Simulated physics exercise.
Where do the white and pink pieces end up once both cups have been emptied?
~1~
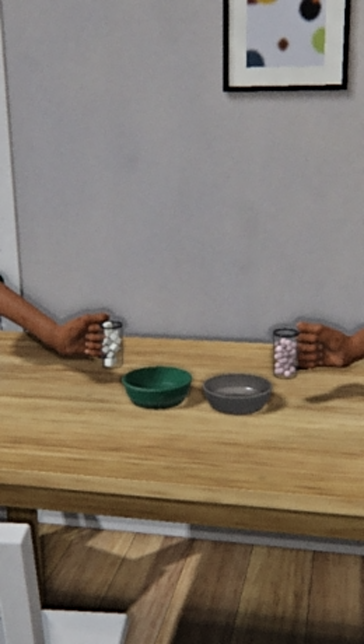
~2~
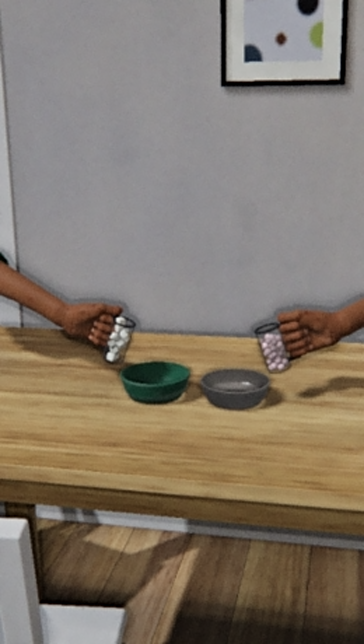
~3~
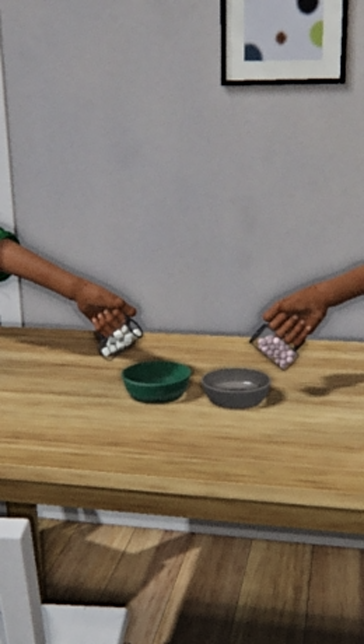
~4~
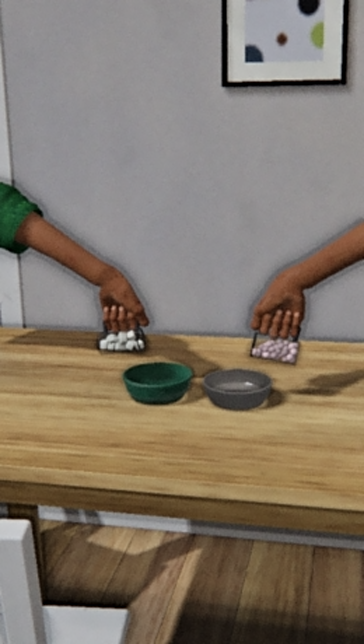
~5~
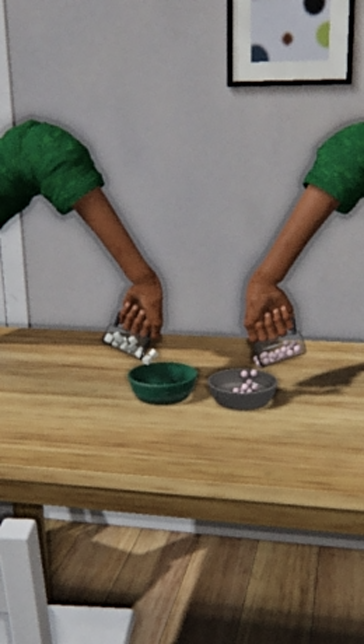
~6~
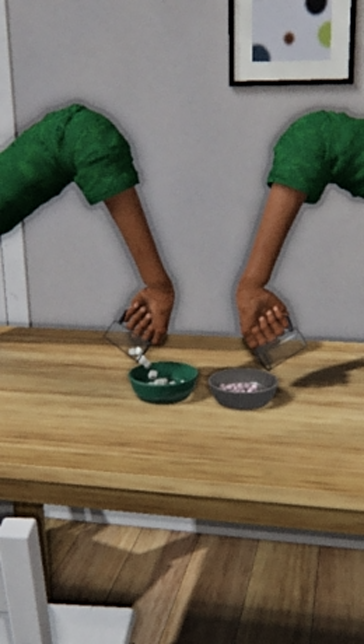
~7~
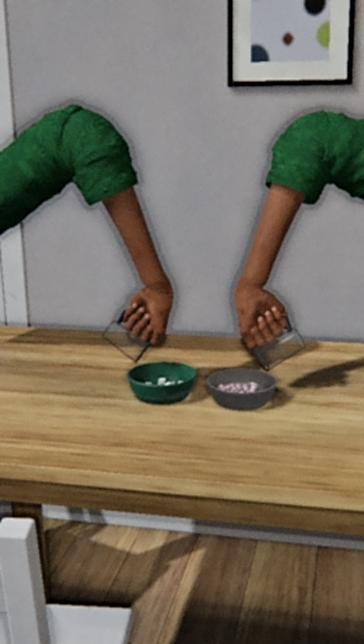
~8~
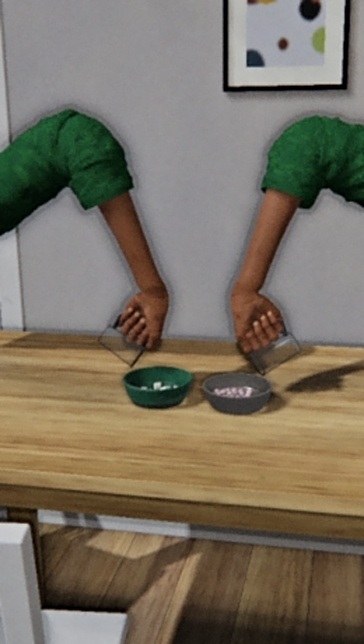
The white pieces all end up in the green dish on the left and the pink ones all in the gray dish on the right, with none on the table.
